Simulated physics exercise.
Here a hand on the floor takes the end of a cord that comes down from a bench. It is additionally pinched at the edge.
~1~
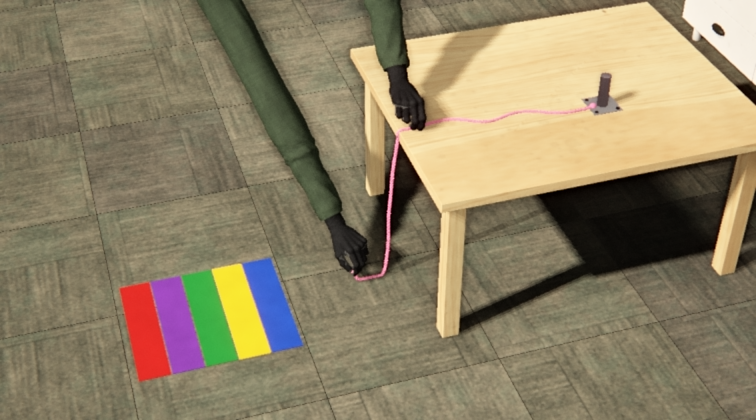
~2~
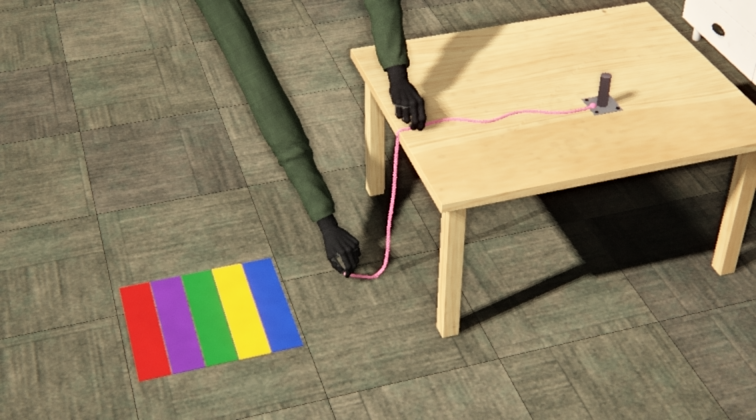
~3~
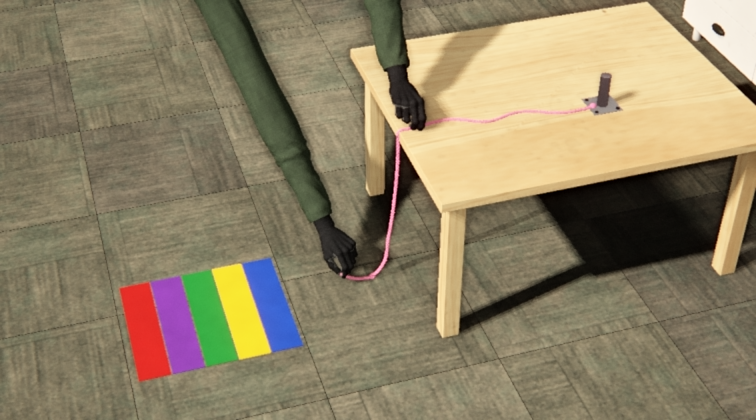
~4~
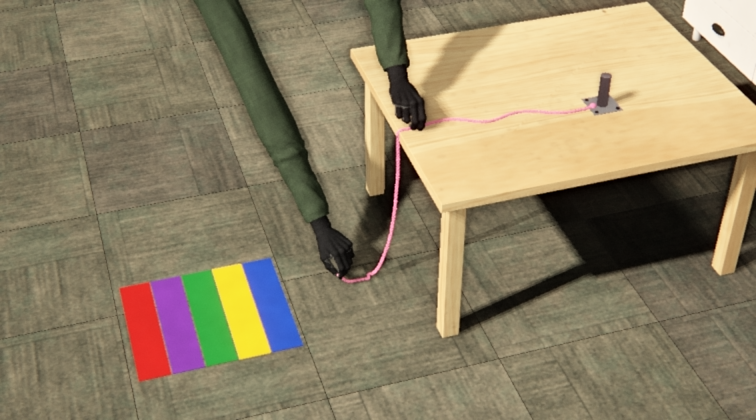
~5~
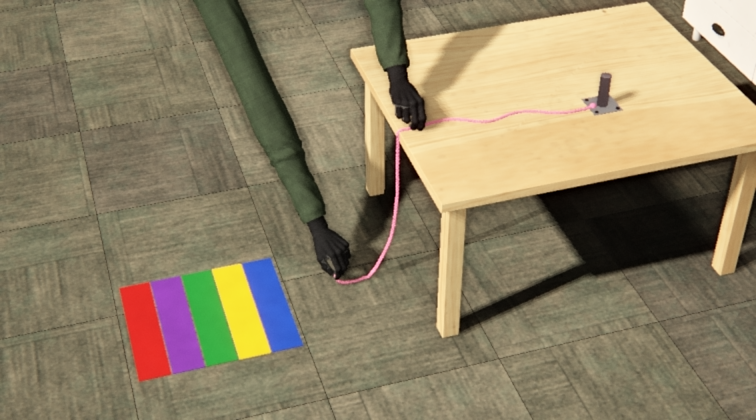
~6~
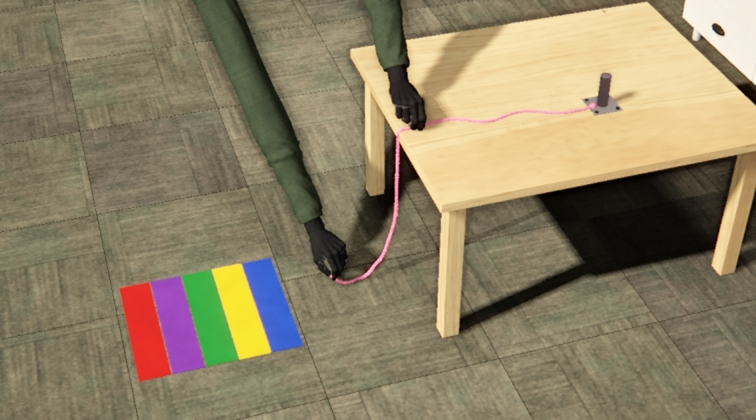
On a grey carpeted floor beside a wooden table, one black-gloved hand holds the end of a pink cord while another pins it at the table's edge. The lower hand slides the end slightly left, toward a mat of coloured stripes, and the hanging cord shifts into a smoother curve.
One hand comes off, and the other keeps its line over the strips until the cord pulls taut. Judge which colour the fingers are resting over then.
The yellow strip.
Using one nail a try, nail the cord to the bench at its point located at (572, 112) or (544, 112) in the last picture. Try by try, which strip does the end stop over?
The end stops on yellow and then on yellow.
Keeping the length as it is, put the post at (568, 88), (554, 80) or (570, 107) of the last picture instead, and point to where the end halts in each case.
Respectively (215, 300), (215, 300) and (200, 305).
Early on, end near (291, 284); short of the strips.
Midway, end near (260, 291); over blue.
At the end of the slack, end near (242, 295); over yellow. It gets as far as the yellow strip.
